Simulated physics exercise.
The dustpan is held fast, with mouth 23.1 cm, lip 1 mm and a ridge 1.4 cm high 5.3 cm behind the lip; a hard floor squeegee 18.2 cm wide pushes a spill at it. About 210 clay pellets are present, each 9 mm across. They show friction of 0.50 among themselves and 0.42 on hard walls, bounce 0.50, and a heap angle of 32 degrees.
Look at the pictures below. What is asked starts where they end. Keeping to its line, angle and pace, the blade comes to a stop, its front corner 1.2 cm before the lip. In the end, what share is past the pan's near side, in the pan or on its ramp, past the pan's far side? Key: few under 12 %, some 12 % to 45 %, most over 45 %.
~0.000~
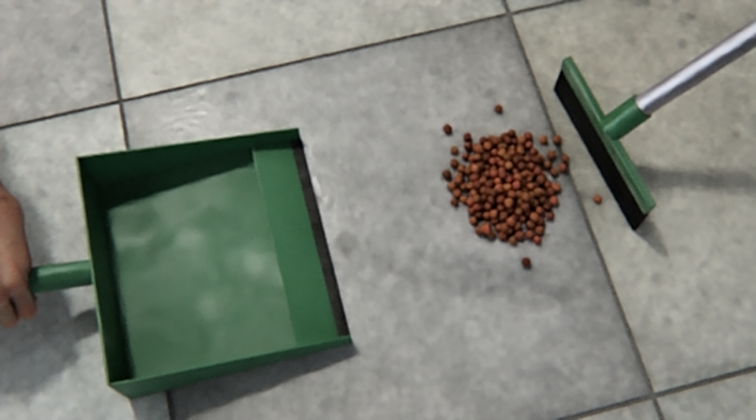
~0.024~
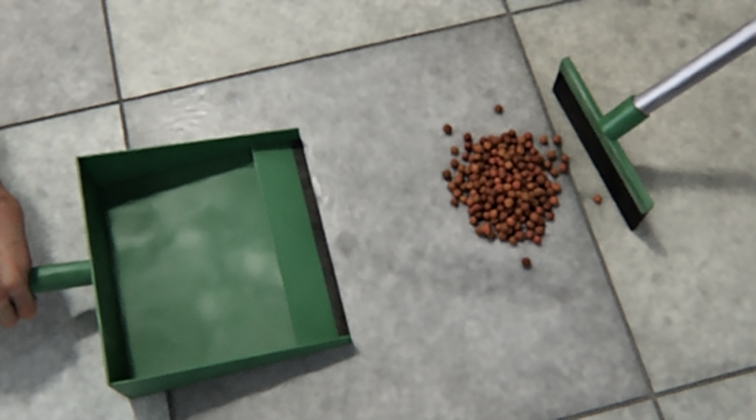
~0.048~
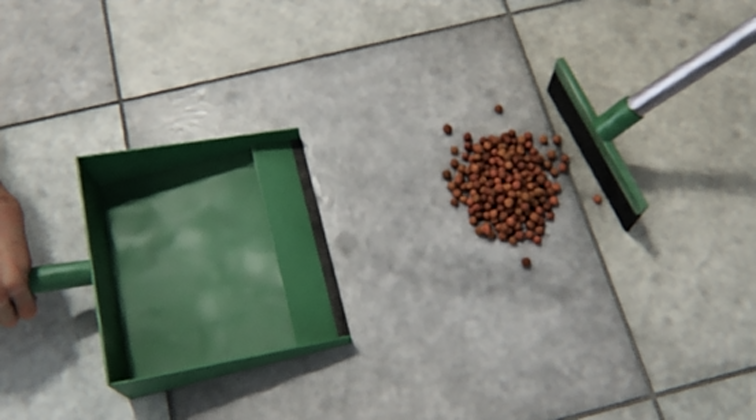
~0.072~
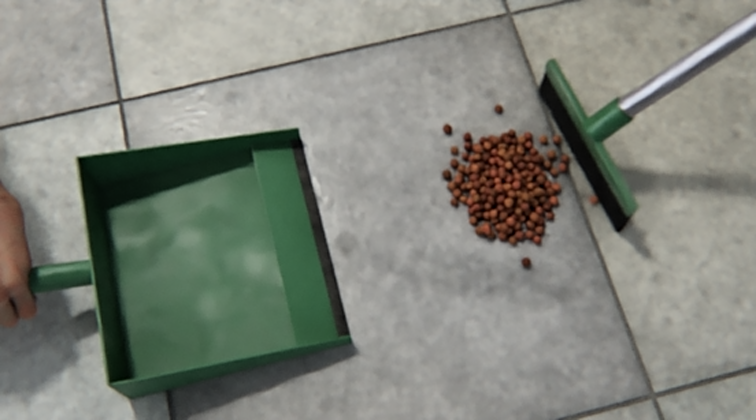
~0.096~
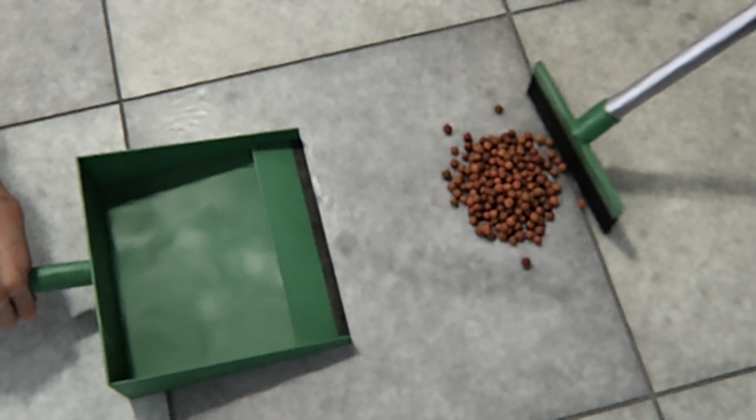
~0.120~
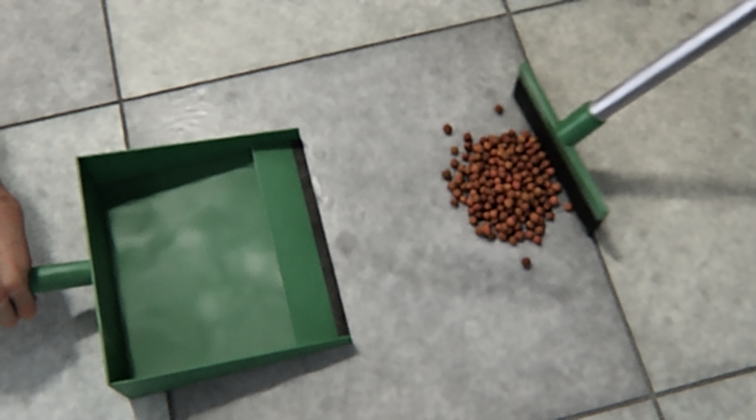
Near side = few, pan = some, far side = few.
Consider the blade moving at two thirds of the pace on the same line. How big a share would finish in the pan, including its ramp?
It would be around 35 percent.
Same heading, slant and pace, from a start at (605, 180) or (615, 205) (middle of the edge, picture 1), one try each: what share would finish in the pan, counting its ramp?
Estimates: 45 percent and 45 percent.
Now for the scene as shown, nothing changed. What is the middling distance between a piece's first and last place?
20 cm, roughly.
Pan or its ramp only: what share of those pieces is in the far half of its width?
About 70 %.
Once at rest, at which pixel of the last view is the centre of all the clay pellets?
My guess is close to (324, 224).
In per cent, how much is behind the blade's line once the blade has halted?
Around 15 per cent.
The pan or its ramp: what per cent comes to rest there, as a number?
About 40 per cent.
After 0.30 s, middle of the blade 13 cm from the lip; 0 % over the lip, far side 0 %, near side 0 %.
After 0.42 s, middle of the blade 6 cm from the lip; 0 % over the lip, far side 0 %, near side 5 %.
After 0.67 s, middle of the blade 2 cm from the lip; 40 % over the lip, far side 5 %, near side 5 %.
At rest (1.1 s), near side 5 %, pan 40 %, far side 5 %, in front of the lip or behind the blade 55 %.
